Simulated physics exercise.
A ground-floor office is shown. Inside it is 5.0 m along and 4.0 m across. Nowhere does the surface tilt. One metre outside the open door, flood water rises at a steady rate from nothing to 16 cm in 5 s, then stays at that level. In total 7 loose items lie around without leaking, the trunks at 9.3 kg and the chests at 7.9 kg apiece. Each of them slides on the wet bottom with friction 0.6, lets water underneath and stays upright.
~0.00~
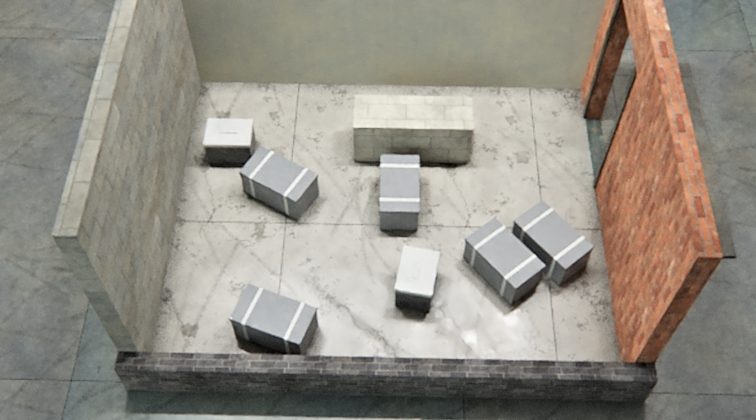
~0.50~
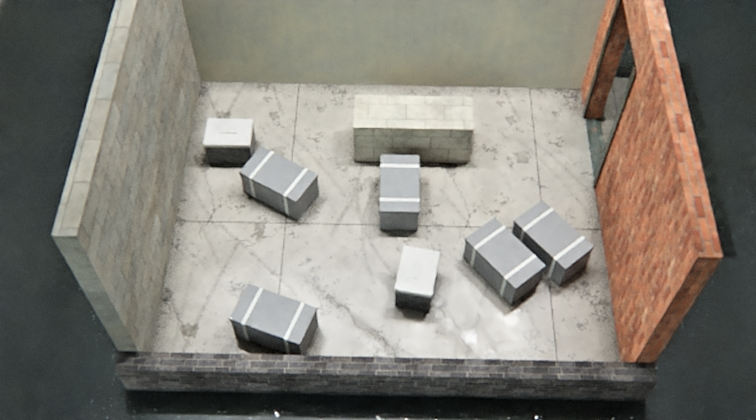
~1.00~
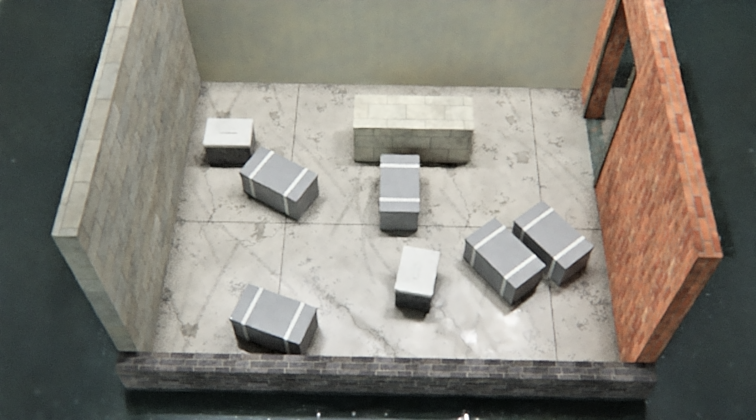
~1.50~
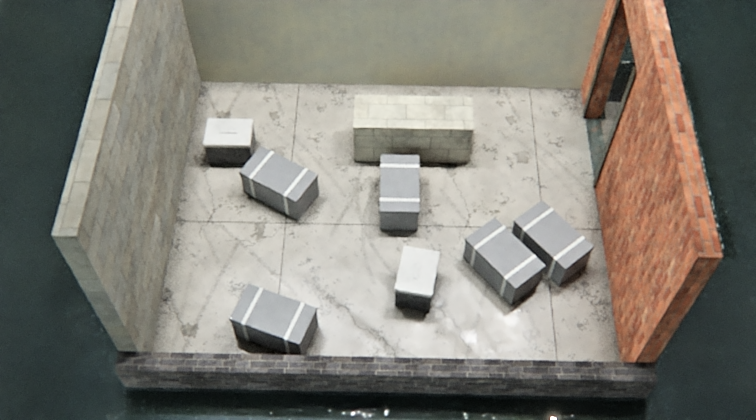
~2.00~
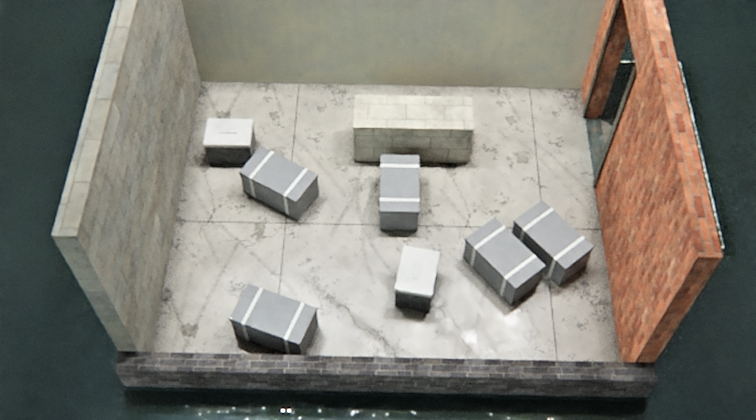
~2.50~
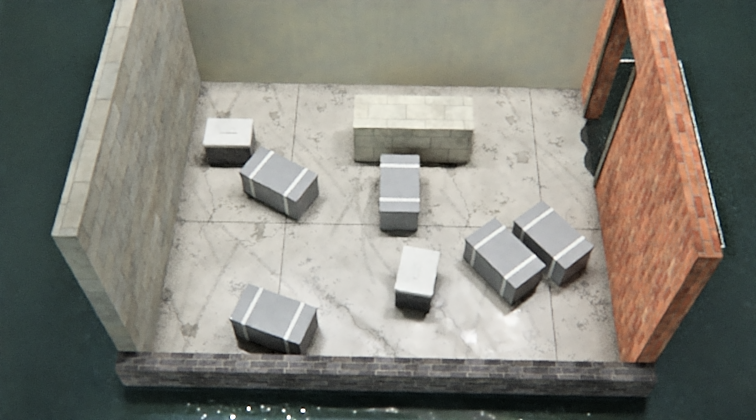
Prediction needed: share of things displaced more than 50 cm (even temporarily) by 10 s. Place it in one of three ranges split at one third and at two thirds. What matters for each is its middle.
It falls in the low range.
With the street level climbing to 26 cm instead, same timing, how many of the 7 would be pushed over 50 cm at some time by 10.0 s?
With that change, 5 of them.
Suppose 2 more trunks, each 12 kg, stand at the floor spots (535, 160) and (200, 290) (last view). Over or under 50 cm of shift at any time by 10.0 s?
The first: Farther. The second: Not as far.
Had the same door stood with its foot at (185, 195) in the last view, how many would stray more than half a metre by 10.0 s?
Result: 3.
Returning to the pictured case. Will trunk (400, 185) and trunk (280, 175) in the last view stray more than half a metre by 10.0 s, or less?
The first is beyond the limit and the second is within the limit.
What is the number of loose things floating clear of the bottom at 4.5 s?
I count 0.
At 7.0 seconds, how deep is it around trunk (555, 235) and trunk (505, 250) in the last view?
First roughly 1 cm, second roughly 2 cm.
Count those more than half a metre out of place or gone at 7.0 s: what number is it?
At that time I count 0.
After 3.5 s 0 of 7 are over 50 cm from their spots; 0 afloat.
After 4.5 s 0 of 7 are over 50 cm from their spots; 0 afloat.
After 7.0 s 0 of 7 are over 50 cm from their spots; 0 afloat.
After 10.0 s 1 of 7 are over 50 cm from their spots, and 1 have been at some point; 1 afloat.
